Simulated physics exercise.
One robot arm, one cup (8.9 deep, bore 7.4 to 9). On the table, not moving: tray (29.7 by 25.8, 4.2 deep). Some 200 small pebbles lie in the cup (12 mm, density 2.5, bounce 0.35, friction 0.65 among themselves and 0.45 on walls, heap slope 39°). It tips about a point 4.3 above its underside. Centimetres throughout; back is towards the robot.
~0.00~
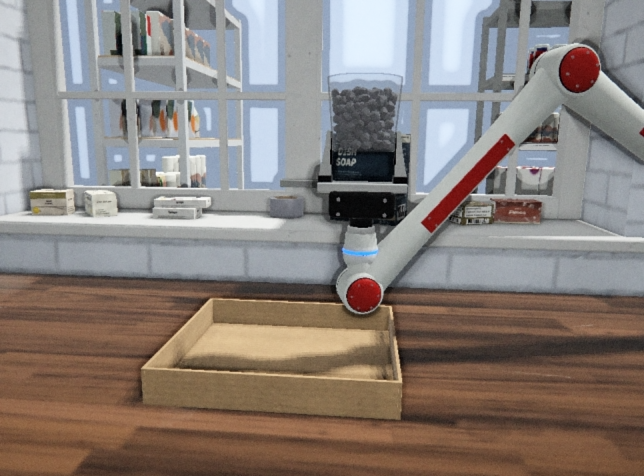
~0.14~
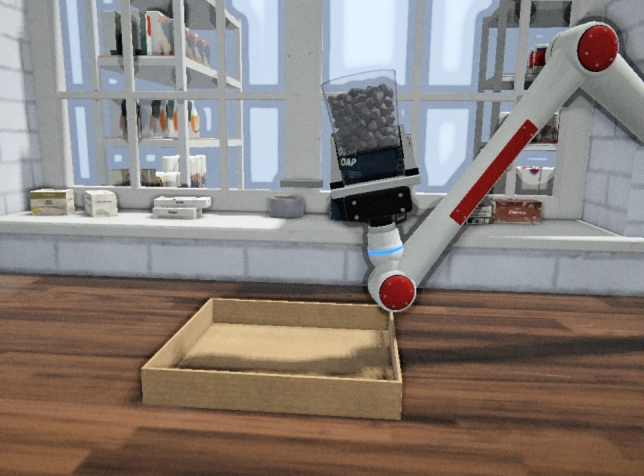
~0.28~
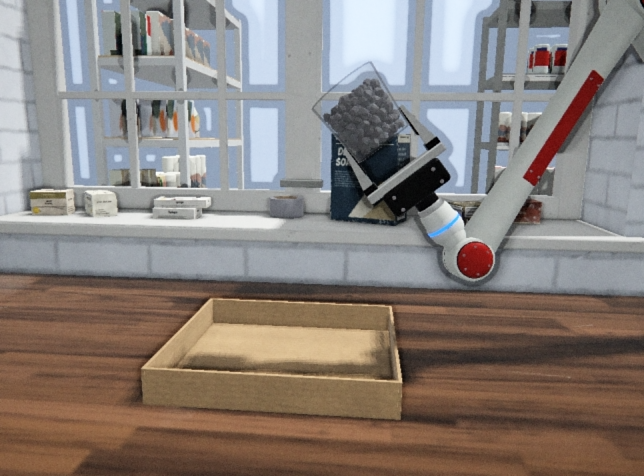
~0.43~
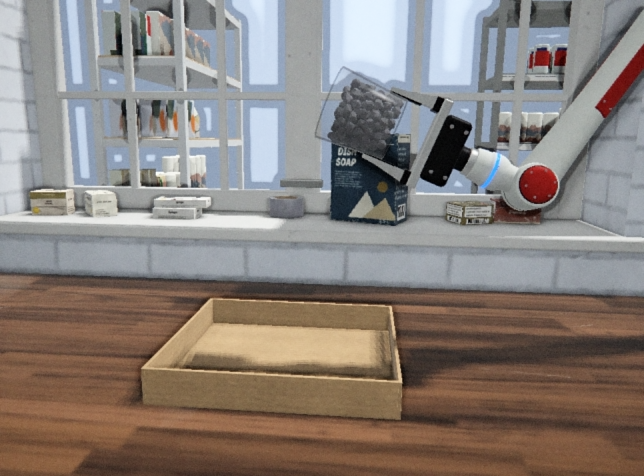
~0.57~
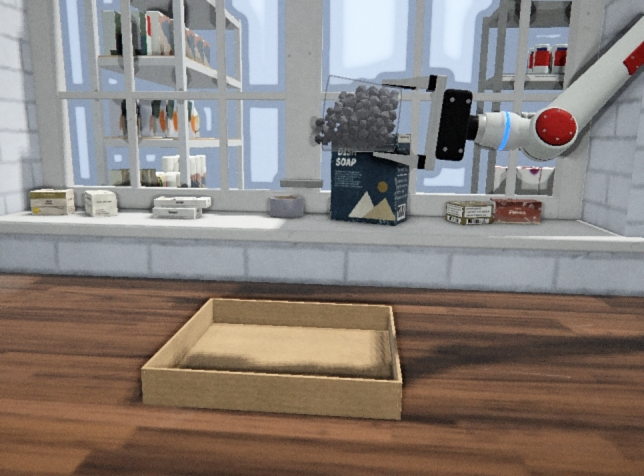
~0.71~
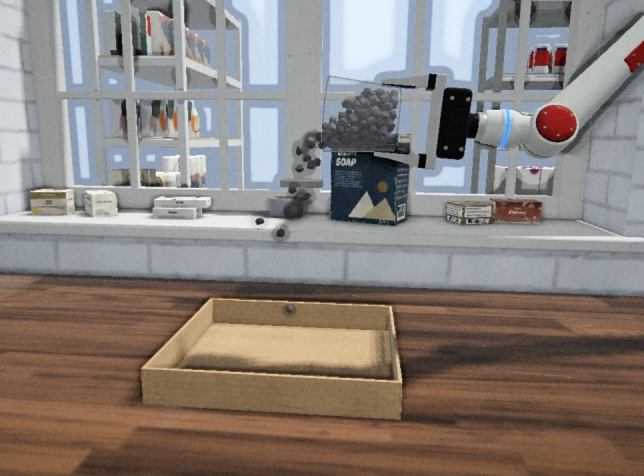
On a wooden table by a window, a robot arm tilts a clear cup leftward, dark pebbles tumbling out above a tray.
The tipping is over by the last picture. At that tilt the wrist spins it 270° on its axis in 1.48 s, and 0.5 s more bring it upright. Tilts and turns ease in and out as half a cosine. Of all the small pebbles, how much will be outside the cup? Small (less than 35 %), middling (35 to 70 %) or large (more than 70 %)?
A middling share, 35 to 70 %, ends outside the cup.
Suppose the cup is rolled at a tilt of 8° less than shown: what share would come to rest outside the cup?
In that case some 30 per cent.
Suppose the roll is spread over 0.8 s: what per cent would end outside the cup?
Then about 40 per cent.
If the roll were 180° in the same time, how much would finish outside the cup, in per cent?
It would be near 40 per cent.
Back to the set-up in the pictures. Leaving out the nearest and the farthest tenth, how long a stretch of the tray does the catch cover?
About 14 cm.
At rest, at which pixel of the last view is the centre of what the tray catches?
Near (261, 359).
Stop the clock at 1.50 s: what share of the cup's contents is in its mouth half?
Some 45 per cent.
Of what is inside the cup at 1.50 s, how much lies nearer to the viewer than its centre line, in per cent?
About 65 per cent.
After 1.50 s, tipped 86°, highest piece 37 above the table; 153 in the cup, 35 in the tray, 16 in flight or on a rim.
After 2.29 s, tipped 77°, highest piece 36 above the table; 106 in the cup, 92 in the tray, 6 in flight or on a rim.
After 2.89 s, upright, highest piece 37 above the table; 106 in the cup, 98 in the tray.
After 3.59 s, upright, highest piece 37 above the table; 106 in the cup, 98 in the tray.
In the end, 106 in the cup, 98 in the tray. That is 48 % outside the cup.
